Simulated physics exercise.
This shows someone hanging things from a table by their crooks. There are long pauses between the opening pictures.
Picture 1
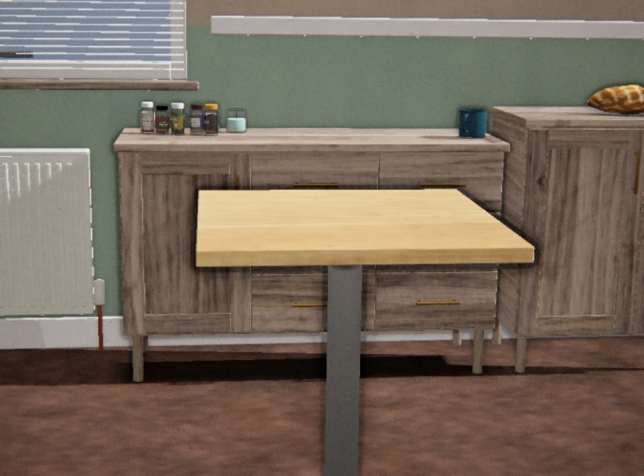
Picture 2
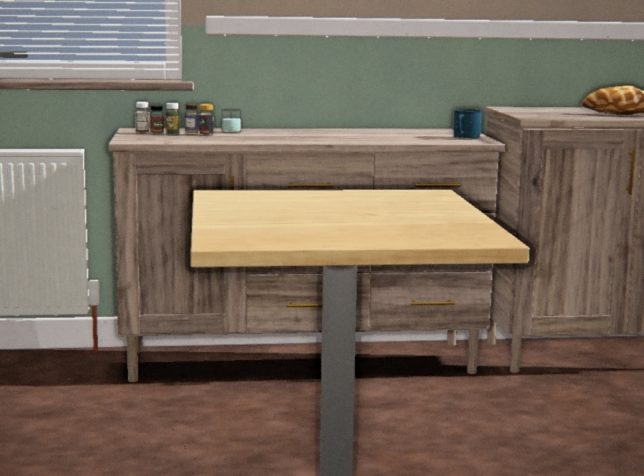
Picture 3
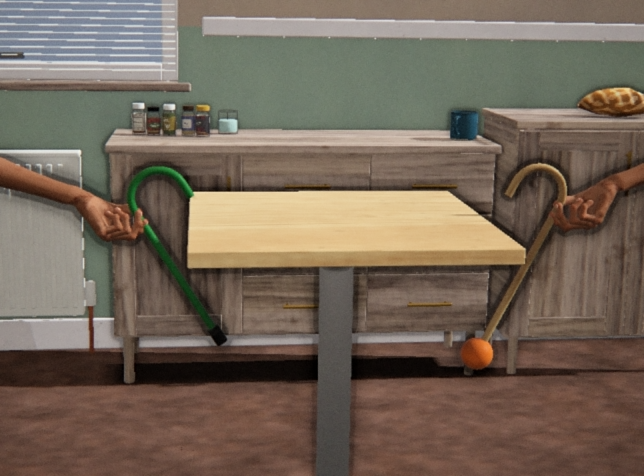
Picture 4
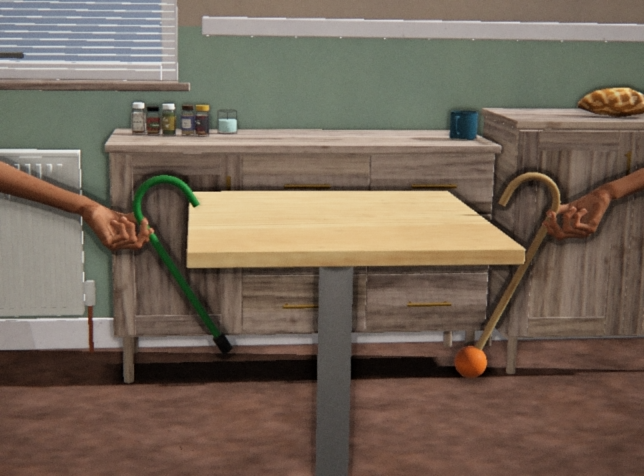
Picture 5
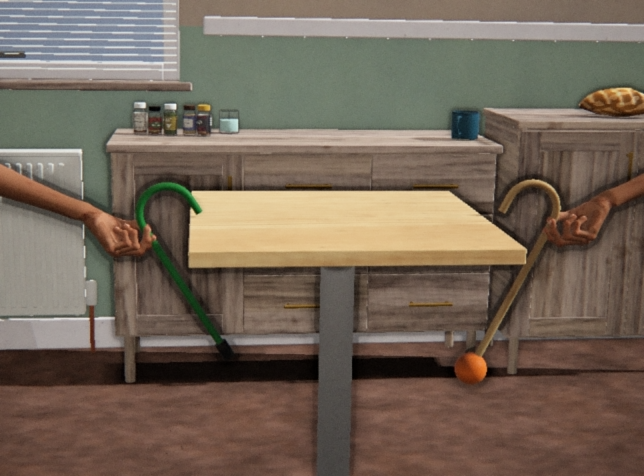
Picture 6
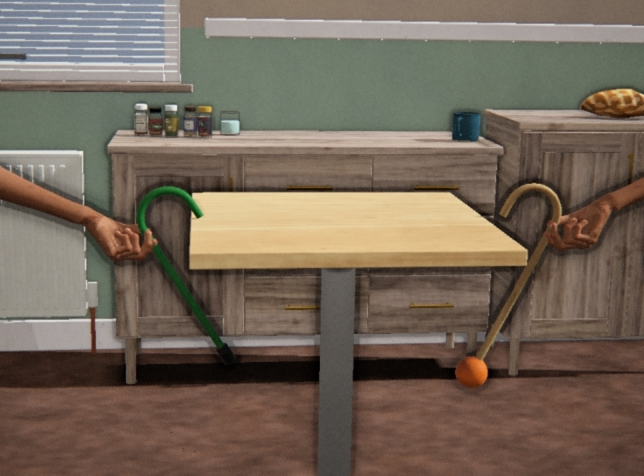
In a green-walled room with wooden cabinets, a pale table stands alone before two hands appear, holding a green cane at its left edge and a crook-handled object with an orange end at its right, both shifting only slightly.
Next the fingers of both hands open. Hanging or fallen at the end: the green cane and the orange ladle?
Outcome: The green cane hangs from the table; the orange ladle slips off.
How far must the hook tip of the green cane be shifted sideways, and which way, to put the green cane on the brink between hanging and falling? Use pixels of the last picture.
About 8 pixels left.
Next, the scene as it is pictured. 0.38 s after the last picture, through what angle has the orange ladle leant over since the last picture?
Near 10 degrees.
Then, 0.38 s later than the last frame, green cane at rest near (201, 272); orange ladle fallen near (511, 436).
Then, 0.62 s later than the last frame, green cane at rest near (200, 272); orange ladle dropping.
When it is over, the green cane remains in place, near (201, 272); the orange ladle drops past the edge.
